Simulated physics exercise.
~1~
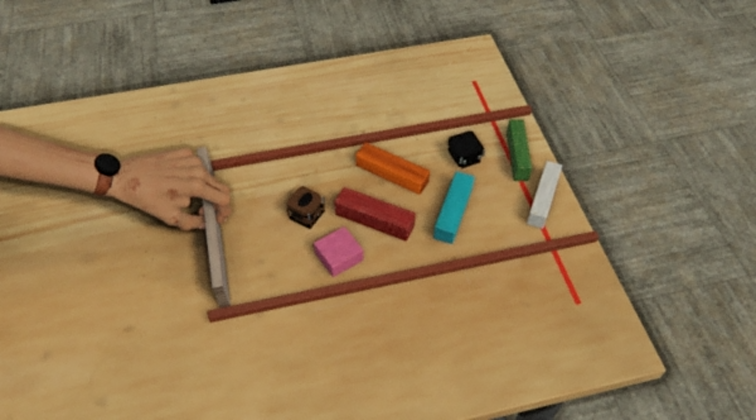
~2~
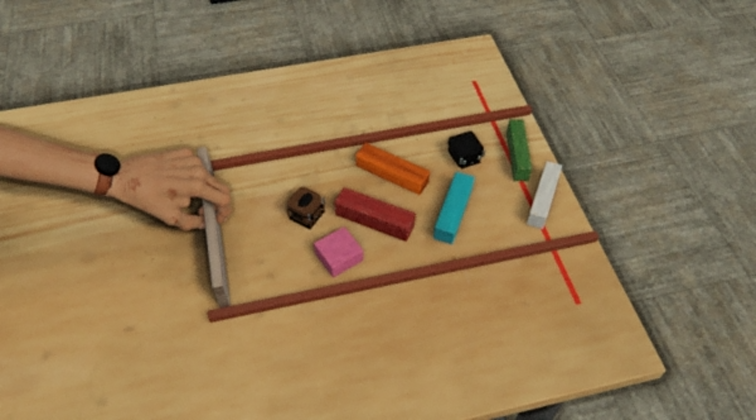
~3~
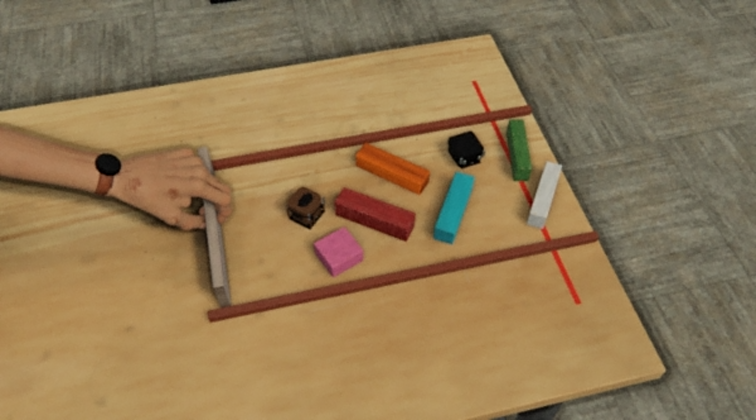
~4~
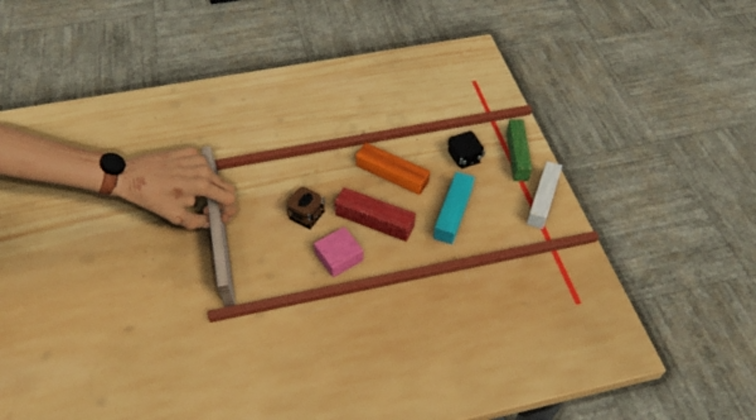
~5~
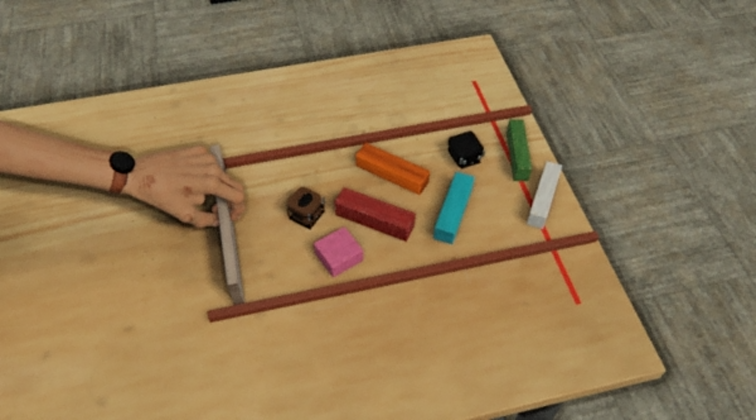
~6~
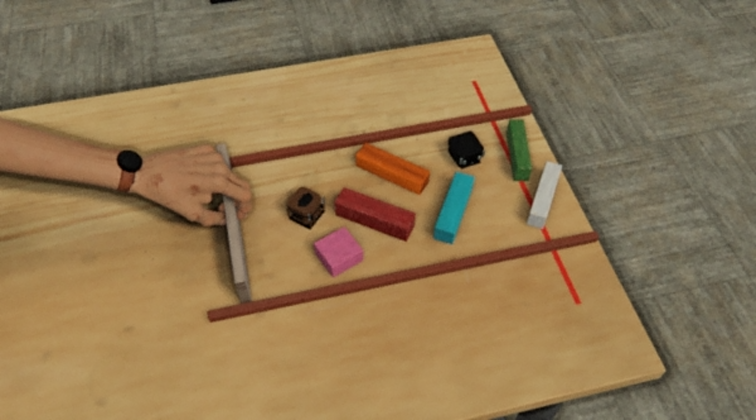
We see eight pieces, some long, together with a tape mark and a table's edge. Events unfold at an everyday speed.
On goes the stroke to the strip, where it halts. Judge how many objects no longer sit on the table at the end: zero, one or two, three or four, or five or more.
Count: Three or four.
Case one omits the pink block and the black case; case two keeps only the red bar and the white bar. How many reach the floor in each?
Going first to second: 2 and 2.
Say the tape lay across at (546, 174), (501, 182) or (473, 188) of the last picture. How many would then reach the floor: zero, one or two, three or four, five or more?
In the order the places were given: At least five, either one or two, none at all.
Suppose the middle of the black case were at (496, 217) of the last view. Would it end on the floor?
The black case plunges.
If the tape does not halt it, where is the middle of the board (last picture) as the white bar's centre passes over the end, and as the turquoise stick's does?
Around (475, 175), then around (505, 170).
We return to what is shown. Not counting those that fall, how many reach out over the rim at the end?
3, I think.
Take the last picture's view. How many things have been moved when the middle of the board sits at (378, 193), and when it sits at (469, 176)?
Answer - first 5, then 8.
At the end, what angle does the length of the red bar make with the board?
Roughly 10°.
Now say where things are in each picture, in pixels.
White bar (545, 194); green bar (519, 150); black case (465, 151); board (213, 224); tape (520, 179), in the first picture.
Green bar (519, 150); pink block (339, 252), in the second picture.
Black case (465, 151); turquoise stick (454, 207), in the third picture.
White bar (545, 194); orange stick (392, 169), in the fourth picture.
Green bar (519, 150); brown case (306, 208), in the fifth picture.
White bar (545, 194); green bar (519, 150); black case (465, 151); board (233, 221); tape (520, 179), in the sixth picture.
Soon after, none off yet; white bar at rest near (545, 194); green bar at rest near (519, 150); black case at rest near (465, 151).
In the end, the number that fall off is three or four; gone, turquoise stick, green bar and white bar.
